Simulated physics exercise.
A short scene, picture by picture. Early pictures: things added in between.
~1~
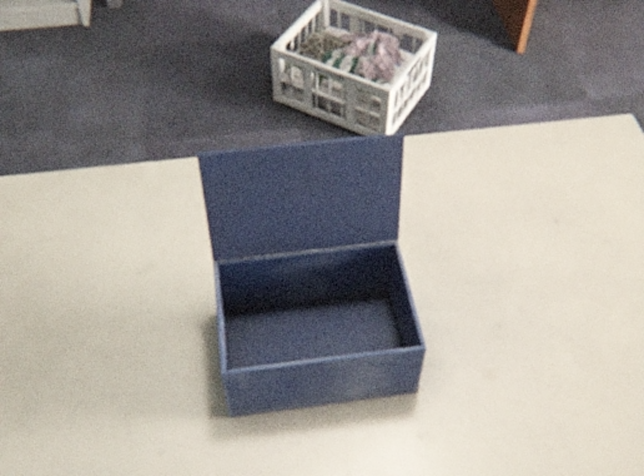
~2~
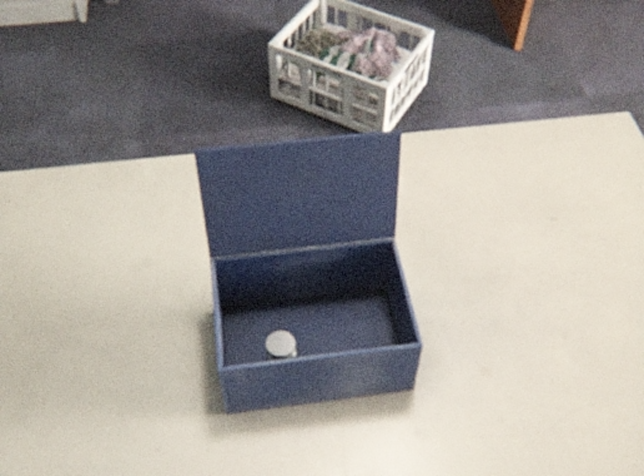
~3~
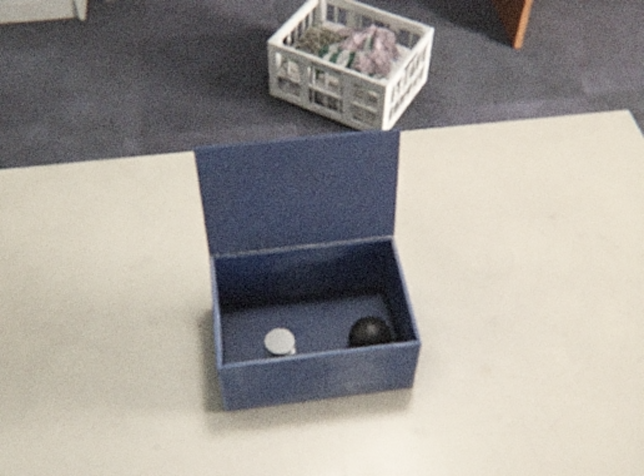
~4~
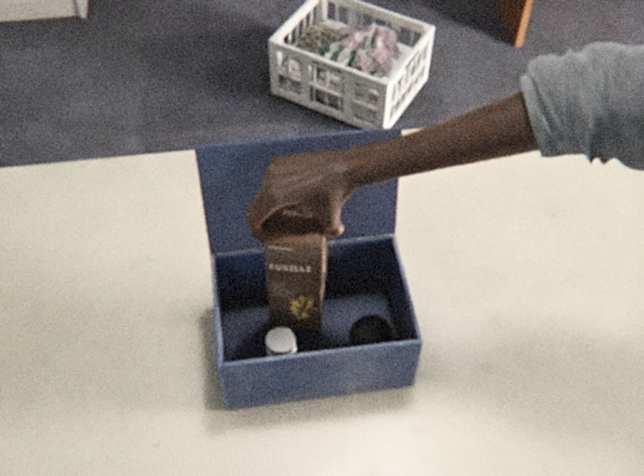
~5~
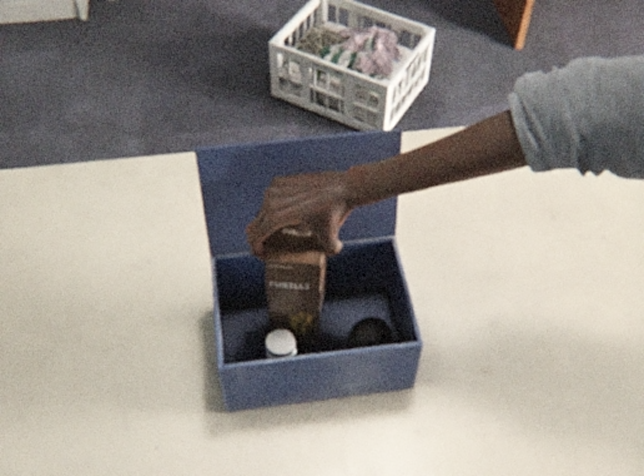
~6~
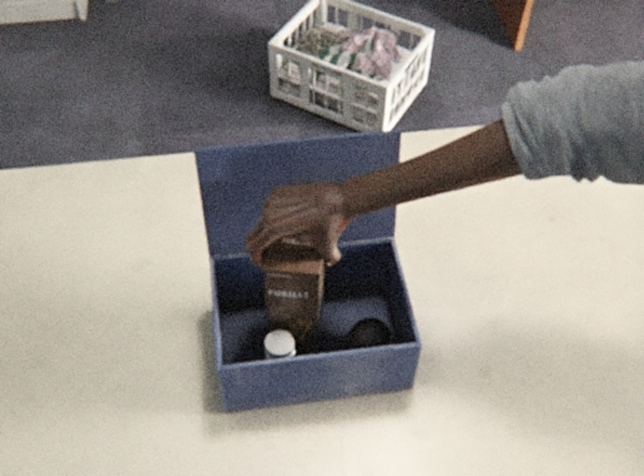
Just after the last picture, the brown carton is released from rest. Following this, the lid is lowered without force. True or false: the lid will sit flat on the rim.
False.
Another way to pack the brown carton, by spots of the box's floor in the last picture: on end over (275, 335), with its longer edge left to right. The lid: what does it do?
Result: Lid not shut.
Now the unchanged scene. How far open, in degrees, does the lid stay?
Angle above rim: About 75°.
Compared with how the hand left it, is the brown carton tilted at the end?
Observation: It keeps the set orientation.
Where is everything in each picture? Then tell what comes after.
In the first frame, the last thing is not in view yet.
In the second frame, the last thing is not in view yet.
In the third frame, the last thing is not in view yet.
In the fourth frame, coming down; brown carton (298, 268).
In the fifth frame, coming down; brown carton (297, 285).
In the sixth frame, in place under the hand; brown carton (296, 293).
Then, 1.10 s on from there, lid starting down.
Then, 1.40 s on from there, lid 77° above the rim.
In the end, lid 76° above the rim; all 3 unmoved. At the end, from the last picture's camera, brown carton near (296, 293).
